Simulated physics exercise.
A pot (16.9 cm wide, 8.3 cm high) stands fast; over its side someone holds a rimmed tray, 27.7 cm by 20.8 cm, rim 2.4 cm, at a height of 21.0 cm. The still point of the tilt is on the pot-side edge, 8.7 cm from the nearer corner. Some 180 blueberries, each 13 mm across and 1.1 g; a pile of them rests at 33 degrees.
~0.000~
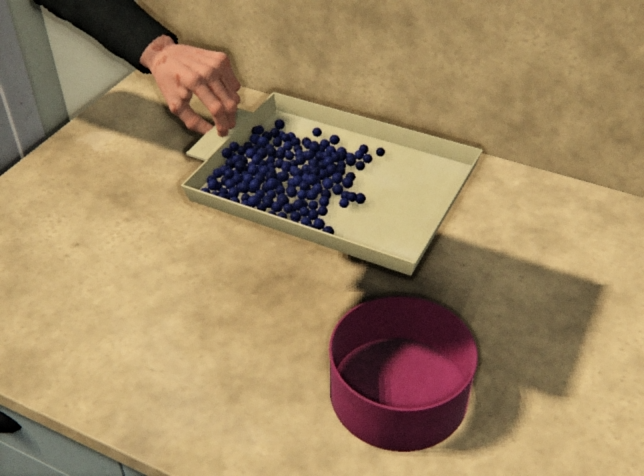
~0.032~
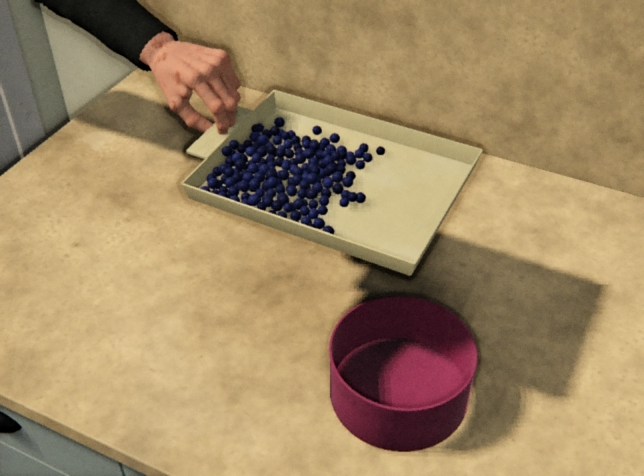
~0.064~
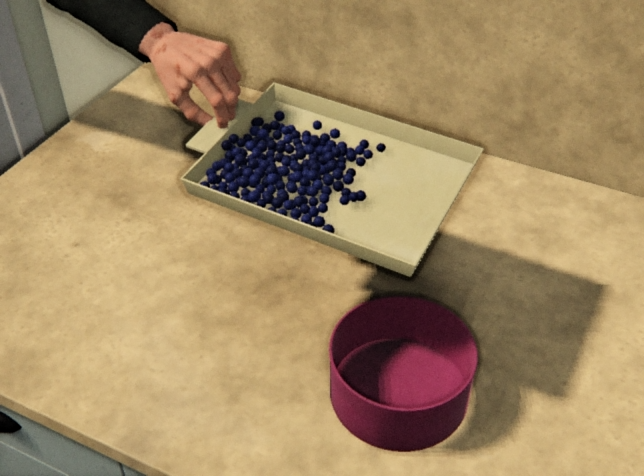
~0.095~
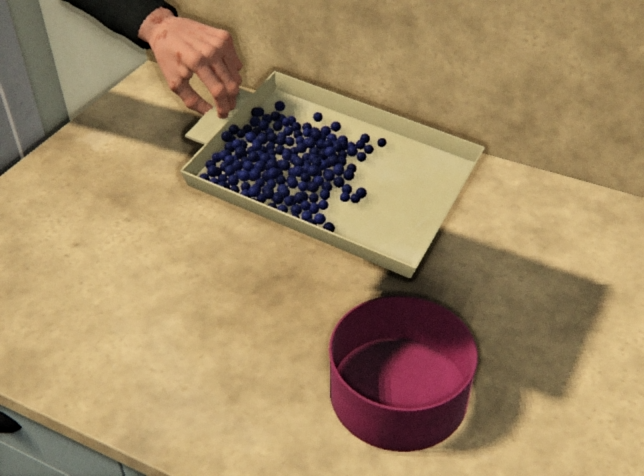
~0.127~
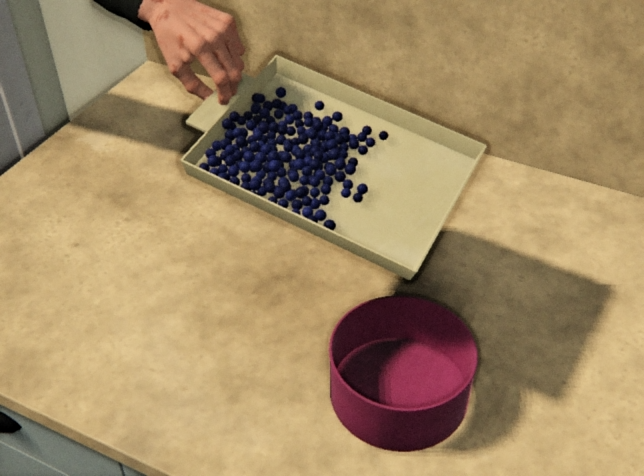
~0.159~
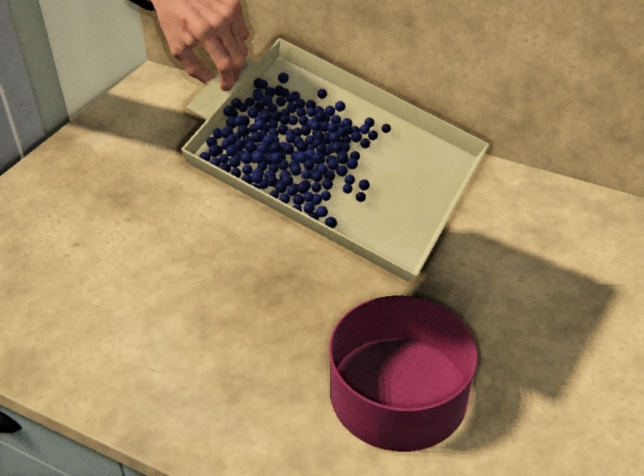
A hand tilts a pale tray of blueberries above a counter near a magenta pot.
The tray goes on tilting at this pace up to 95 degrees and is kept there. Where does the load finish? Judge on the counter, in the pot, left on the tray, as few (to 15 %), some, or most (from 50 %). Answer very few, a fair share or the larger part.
On the counter: A fair share; in the pot: The larger part; left on the tray: Very few.
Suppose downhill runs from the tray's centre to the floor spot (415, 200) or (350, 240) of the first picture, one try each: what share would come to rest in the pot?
About 5 and 80 per cent.
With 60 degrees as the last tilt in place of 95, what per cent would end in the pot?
In that case some 25 per cent.
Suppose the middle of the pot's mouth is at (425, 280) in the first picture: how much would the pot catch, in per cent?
Some 0 per cent.
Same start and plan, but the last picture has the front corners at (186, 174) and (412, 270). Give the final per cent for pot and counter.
Pot 90, counter 5.
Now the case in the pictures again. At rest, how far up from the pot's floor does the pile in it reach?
Roughly 3.0 cm.
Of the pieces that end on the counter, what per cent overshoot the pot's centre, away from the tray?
About 100 per cent.
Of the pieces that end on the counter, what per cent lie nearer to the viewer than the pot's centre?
About 50 per cent.
After 0.39 s, tilt 56 degrees; the tray holds 100 %, the pot 0 %.
Then, at 0.55 s, tilt 83 degrees; the tray holds 90 %, the pot 0 %.
After 0.83 s, tilt 95 degrees; the tray holds 5 %, the pot 55 %.
In the end, at 1.8 s, counter 35 %, pot 60 %, tray 5 %.
